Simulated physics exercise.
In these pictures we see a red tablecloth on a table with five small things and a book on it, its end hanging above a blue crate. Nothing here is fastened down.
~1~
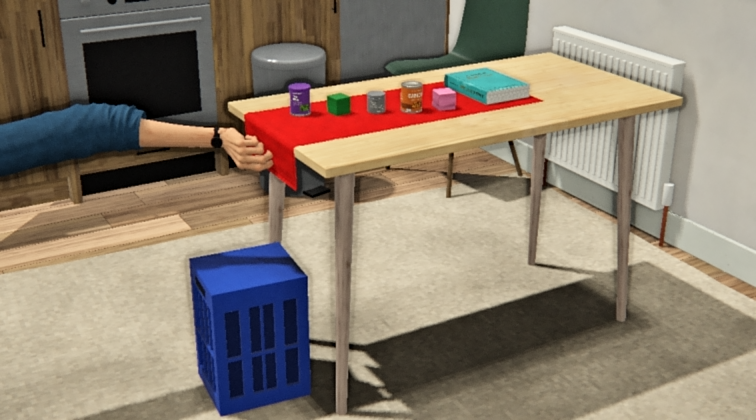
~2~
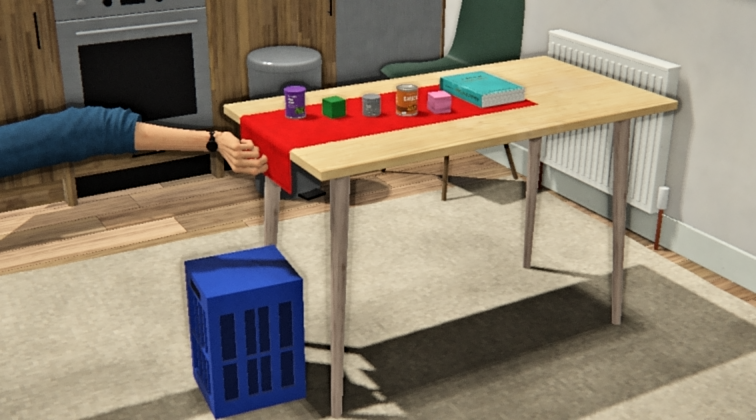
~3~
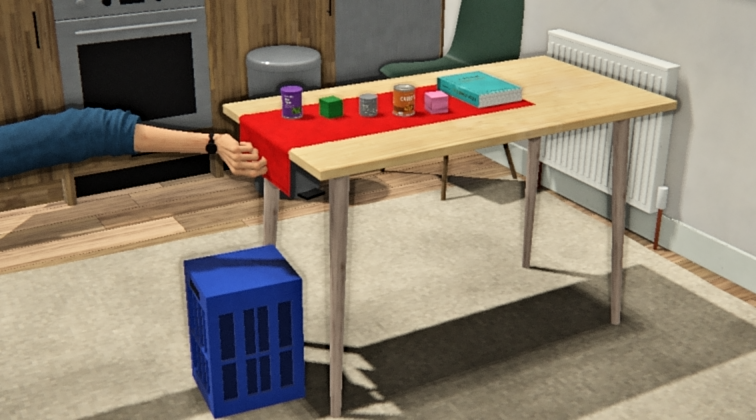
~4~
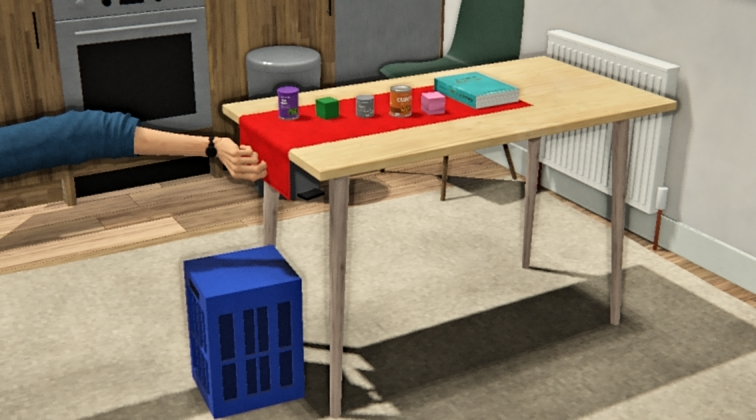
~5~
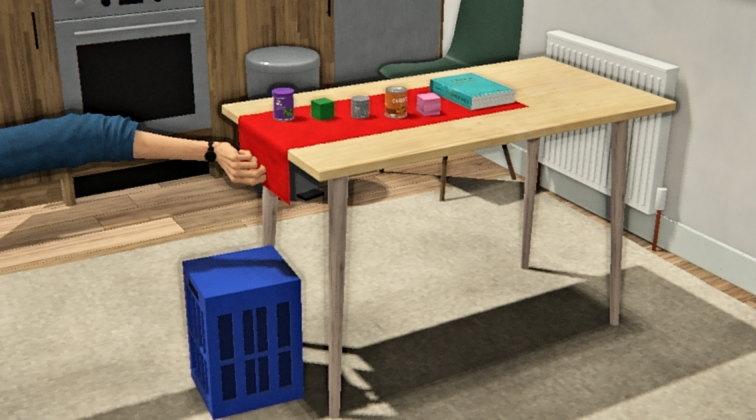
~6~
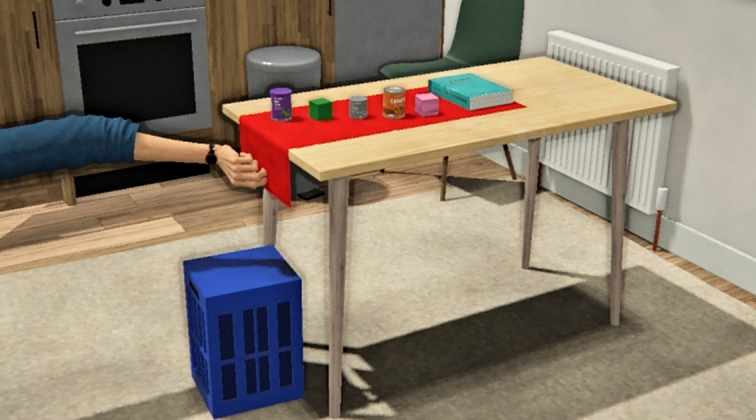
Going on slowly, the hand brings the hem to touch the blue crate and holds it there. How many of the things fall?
The top will end up two items short.
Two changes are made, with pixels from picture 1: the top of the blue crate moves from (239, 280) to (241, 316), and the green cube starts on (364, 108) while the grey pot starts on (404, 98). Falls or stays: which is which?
The green cube is lost; the grey pot stays aboard.
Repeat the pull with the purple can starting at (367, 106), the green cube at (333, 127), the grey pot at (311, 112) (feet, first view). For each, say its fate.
Purple can: Stays. Green cube: Goes. Grey pot: Goes.
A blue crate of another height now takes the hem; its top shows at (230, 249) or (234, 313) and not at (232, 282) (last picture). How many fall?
That would be 1 and 3.
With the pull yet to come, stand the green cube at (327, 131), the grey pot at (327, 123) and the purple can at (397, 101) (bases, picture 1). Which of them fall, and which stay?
In the end the green cube is no longer on top, the grey pot is no longer on top, and the purple can is still on top.
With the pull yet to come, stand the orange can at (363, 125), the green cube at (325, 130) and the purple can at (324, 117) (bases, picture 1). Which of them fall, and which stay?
The orange can tumbles off; the green cube drops off; the purple can falls.
Soon after, hem near (264, 208); all still up.
After that, hem near (265, 238); purple can gone.
And then, hem on the crate; purple can and green cube gone.
In the end, hem on the crate; purple can and green cube gone. It carries off two.
